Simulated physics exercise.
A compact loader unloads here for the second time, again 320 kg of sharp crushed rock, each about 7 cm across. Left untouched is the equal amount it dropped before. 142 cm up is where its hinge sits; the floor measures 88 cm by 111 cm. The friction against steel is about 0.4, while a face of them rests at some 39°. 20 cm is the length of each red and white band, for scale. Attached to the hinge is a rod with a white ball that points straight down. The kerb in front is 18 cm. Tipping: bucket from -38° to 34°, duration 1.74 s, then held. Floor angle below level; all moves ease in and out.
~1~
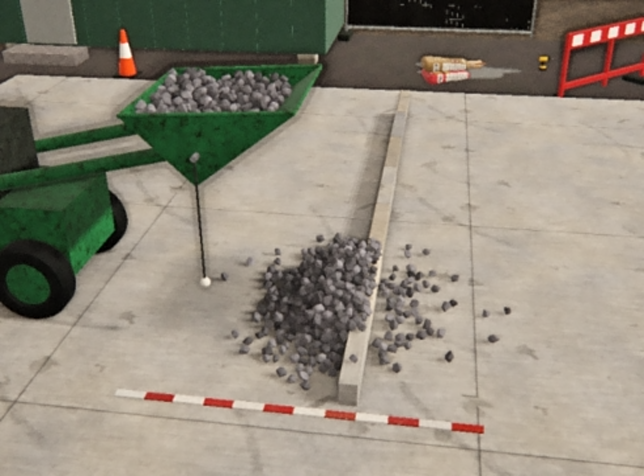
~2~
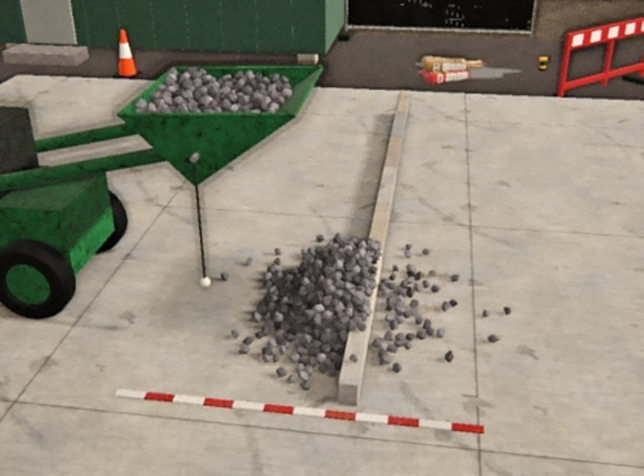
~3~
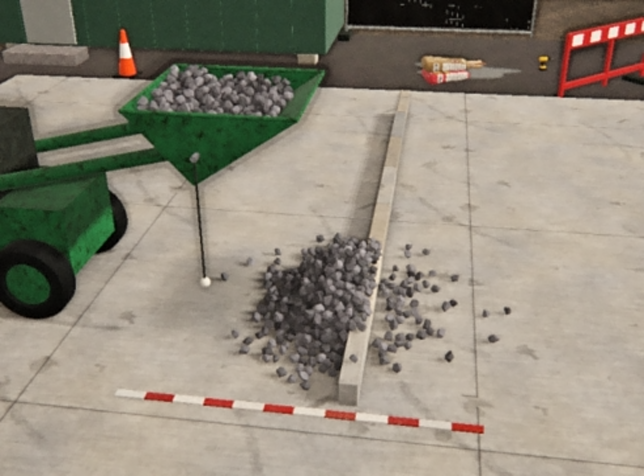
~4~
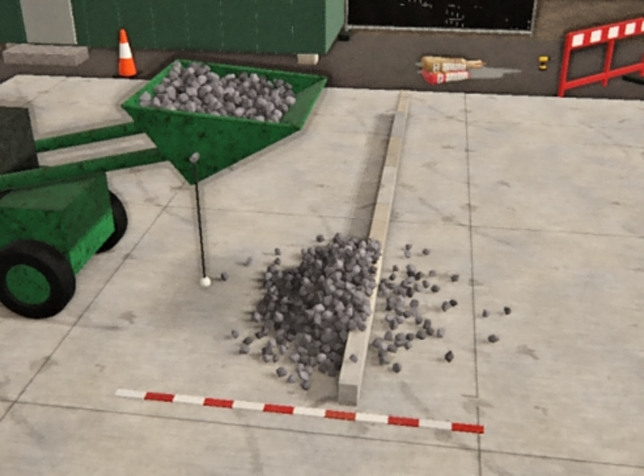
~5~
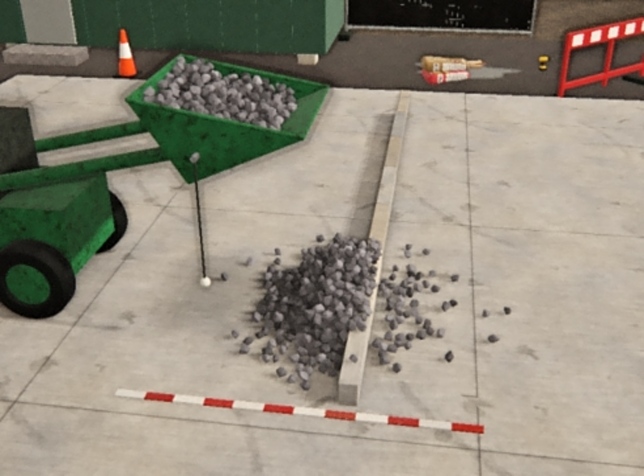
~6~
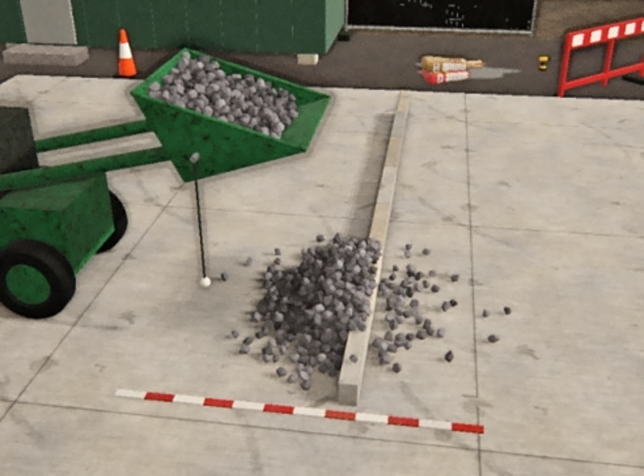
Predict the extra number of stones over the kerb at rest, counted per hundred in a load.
About 34 more per hundred stones.
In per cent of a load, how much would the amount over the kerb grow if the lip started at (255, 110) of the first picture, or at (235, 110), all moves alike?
Near 5 in a hundred first, near 0 in a hundred second.
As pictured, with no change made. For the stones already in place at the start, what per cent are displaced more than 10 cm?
Near 5 per cent, I reckon.
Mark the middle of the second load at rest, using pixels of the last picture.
Around (345, 285) in the last picture.
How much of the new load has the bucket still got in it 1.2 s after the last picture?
Close to 65 in a hundred.
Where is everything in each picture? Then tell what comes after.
Lip at (295, 114), floor tilted -38°, highest stones at (223, 80). The earlier load is highest near (348, 270), 33 cm above ground level, 91 % on this side of the kerb, 9 % over the kerb, in the first frame.
The bucket is at -37°, its lip at (295, 115); the top of the load is at (214, 78), in the second frame.
Lip at (298, 121), floor tilted -34°, highest stones at (191, 74), in the third frame.
The bucket is at -30°, its lip at (301, 128); the top of the load is at (185, 73), in the fourth frame.
The bucket is at -25°, its lip at (304, 139); the top of the load is at (183, 70), in the fifth frame.
The bucket is at -18°, its lip at (306, 150); the top of the load is at (187, 66), in the sixth frame.
Then, 0.7 s after the last picture the floor is at 23°; in per cent of one load, 100 in the bucket, 91 on this side of the kerb, 9 over the kerb; the foremost stones are at (466, 316).
Then, 1.2 s after the last picture the floor is at 34°; in per cent of one load, 65 in the bucket, 126 on this side of the kerb, 9 over the kerb; the foremost stones are at (466, 316).
Then, 1.6 s after the last picture the floor is at 34°; in per cent of one load, 24 in the bucket, 161 on this side of the kerb, 15 over the kerb; the foremost stones are at (468, 308).
Then, 4.2 s after the last picture the floor is at 34°; in per cent of one load, 0 in the bucket, 157 on this side of the kerb, 43 over the kerb; the foremost stones are at (499, 304). Net gain over the kerb, 34.
